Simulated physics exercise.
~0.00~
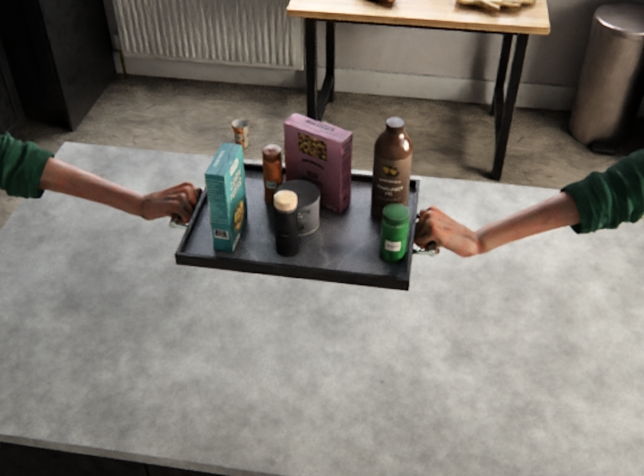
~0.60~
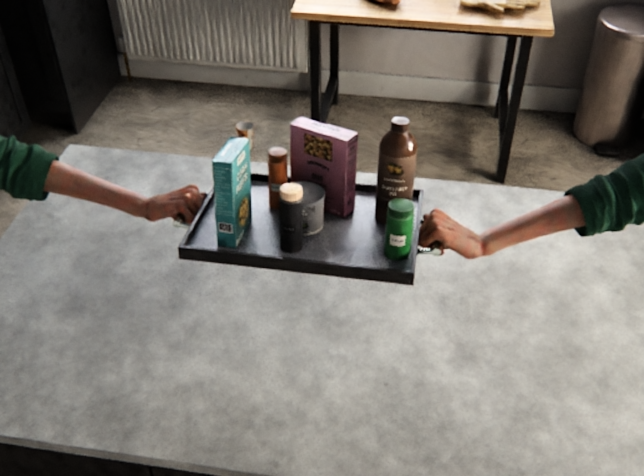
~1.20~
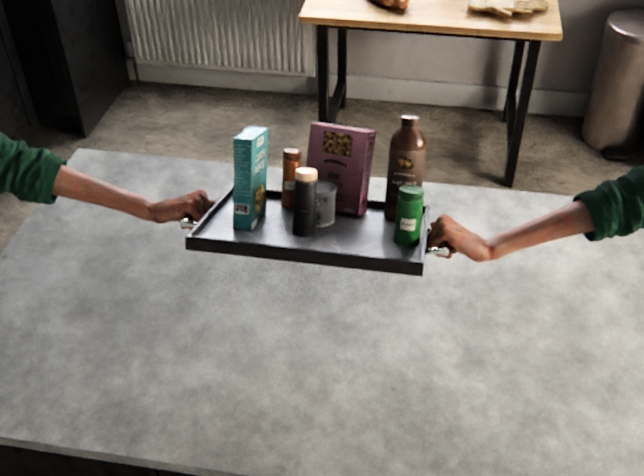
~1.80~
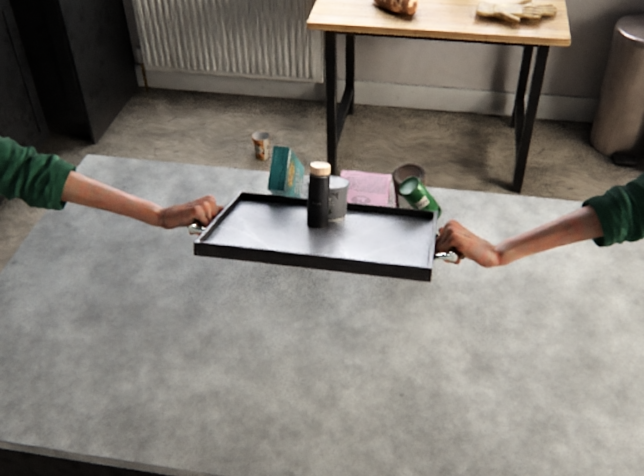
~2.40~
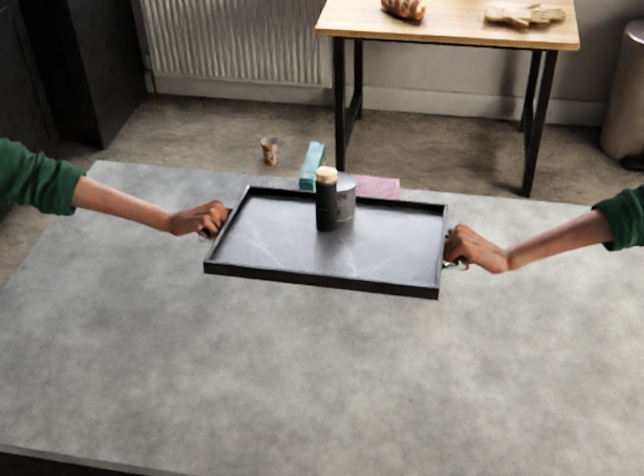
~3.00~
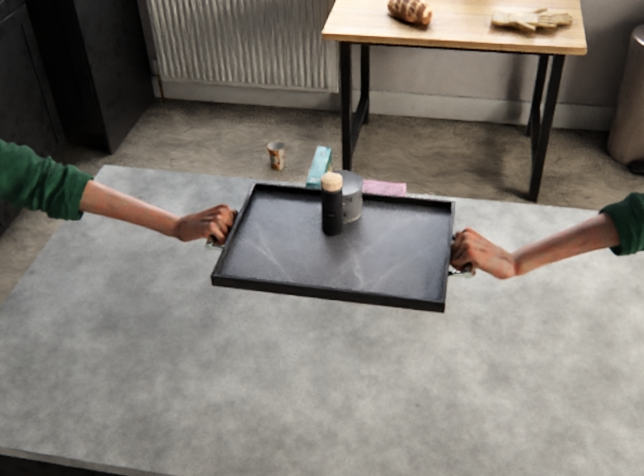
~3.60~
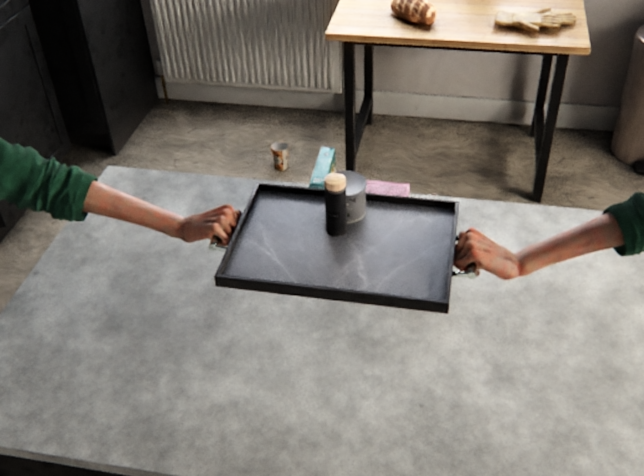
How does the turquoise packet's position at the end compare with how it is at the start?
At the start the turquoise packet stands upright on the tray, while at the end it lies on its side beyond the tray's far edge.
